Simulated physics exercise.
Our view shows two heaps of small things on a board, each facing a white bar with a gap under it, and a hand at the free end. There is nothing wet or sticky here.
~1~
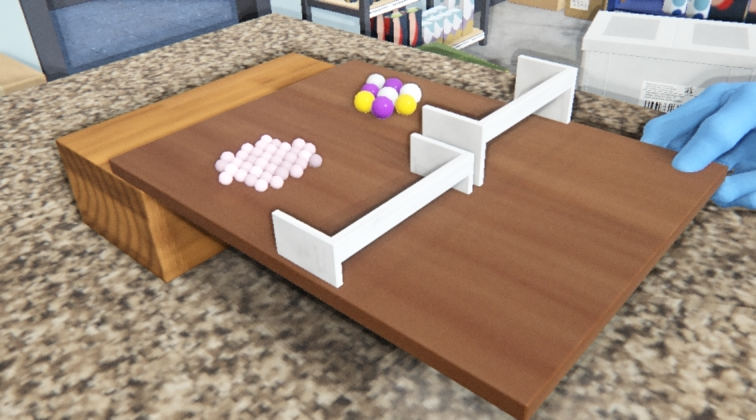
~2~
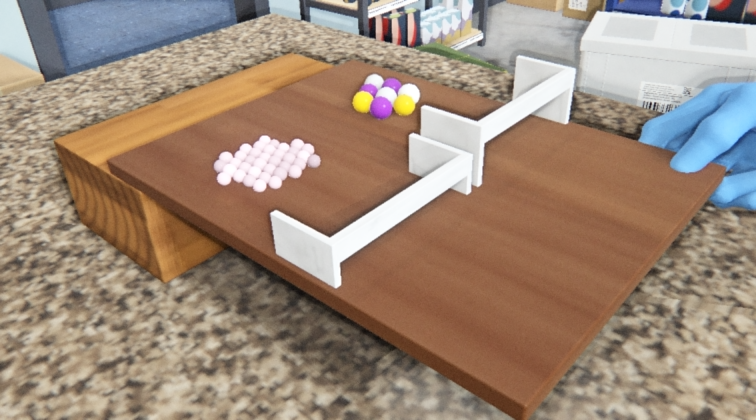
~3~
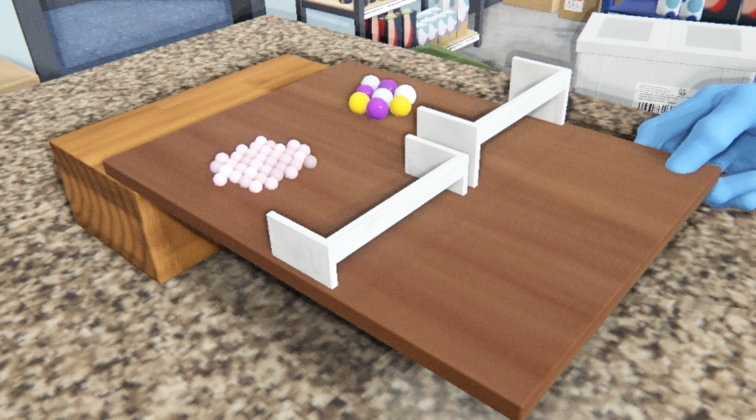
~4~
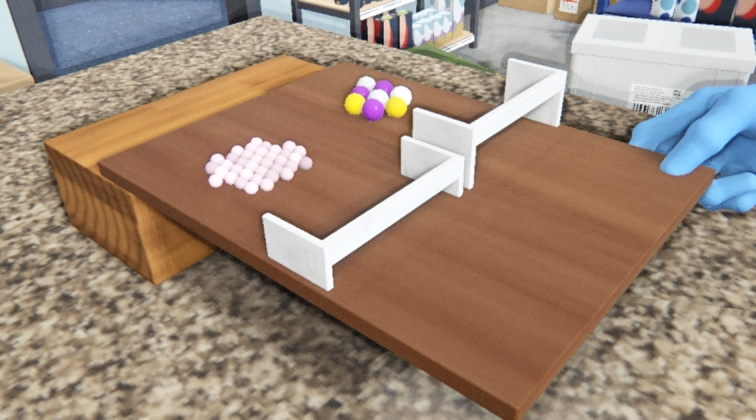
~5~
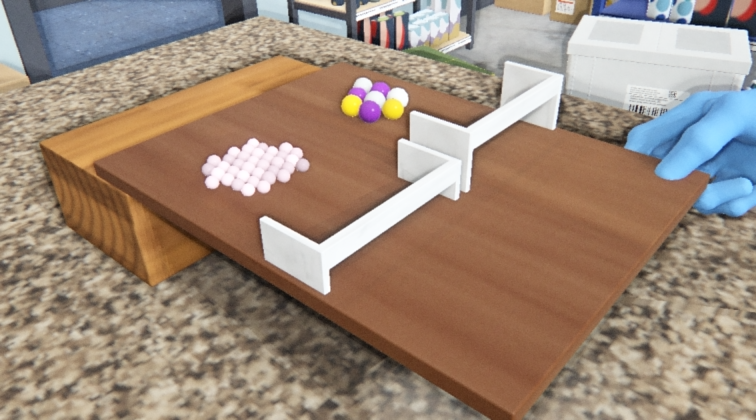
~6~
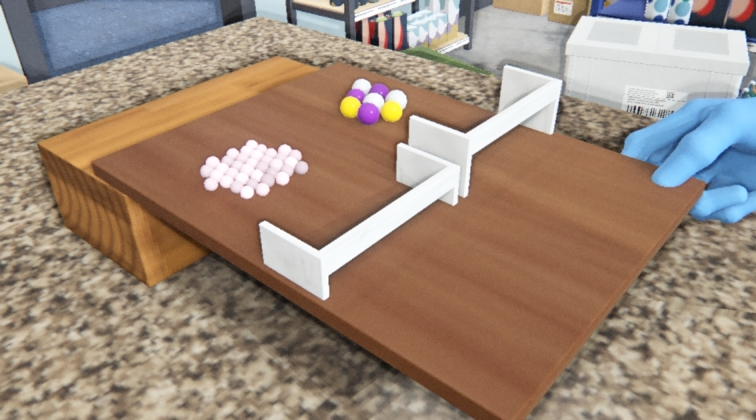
On a speckled countertop, a blue-gloved hand holding a brown board as it dips very slightly, two clusters of little balls staying still.
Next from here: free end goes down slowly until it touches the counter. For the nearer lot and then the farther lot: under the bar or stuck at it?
Result: The nearer lot is short enough, the farther lot is short enough.
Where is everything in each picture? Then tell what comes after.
The first frame shows held end of the board (518, 390), level; block (240, 149), about a quarter as high as the board is long; nearer lot (266, 158), some sugar pearls; farther lot (388, 98), a few gumballs; nearer gate (407, 203), its slot higher than a piece; farther gate (530, 103), its slot higher than a piece.
The second frame shows held end of the board (517, 390), level; farther lot (386, 98).
The third frame shows held end of the board (513, 391), level; nearer lot (261, 159).
The fourth frame shows held end of the board (508, 393), level; farther lot (378, 101).
The fifth frame shows held end of the board (504, 398), down by 1°; nearer lot (253, 162).
The sixth frame shows held end of the board (502, 406), down by 2°; block (225, 153); nearer lot (262, 168), not moving; farther lot (374, 104), not moving; nearer gate (394, 216); farther gate (515, 115).
Then, 0.25 s later than the last frame, board sloping at 7°; nearer lot on its way down; farther lot on its way down.
Then, 0.56 s later than the last frame, board sloping at 14°; nearer lot has reached its gate; farther lot has reached its gate.
Then, 0.89 s later than the last frame, board resting at 16°; nearer lot every one past its gate; farther lot every one past its gate.
When it is over, board resting at 16°; nearer lot every one past its gate; farther lot every one past its gate.
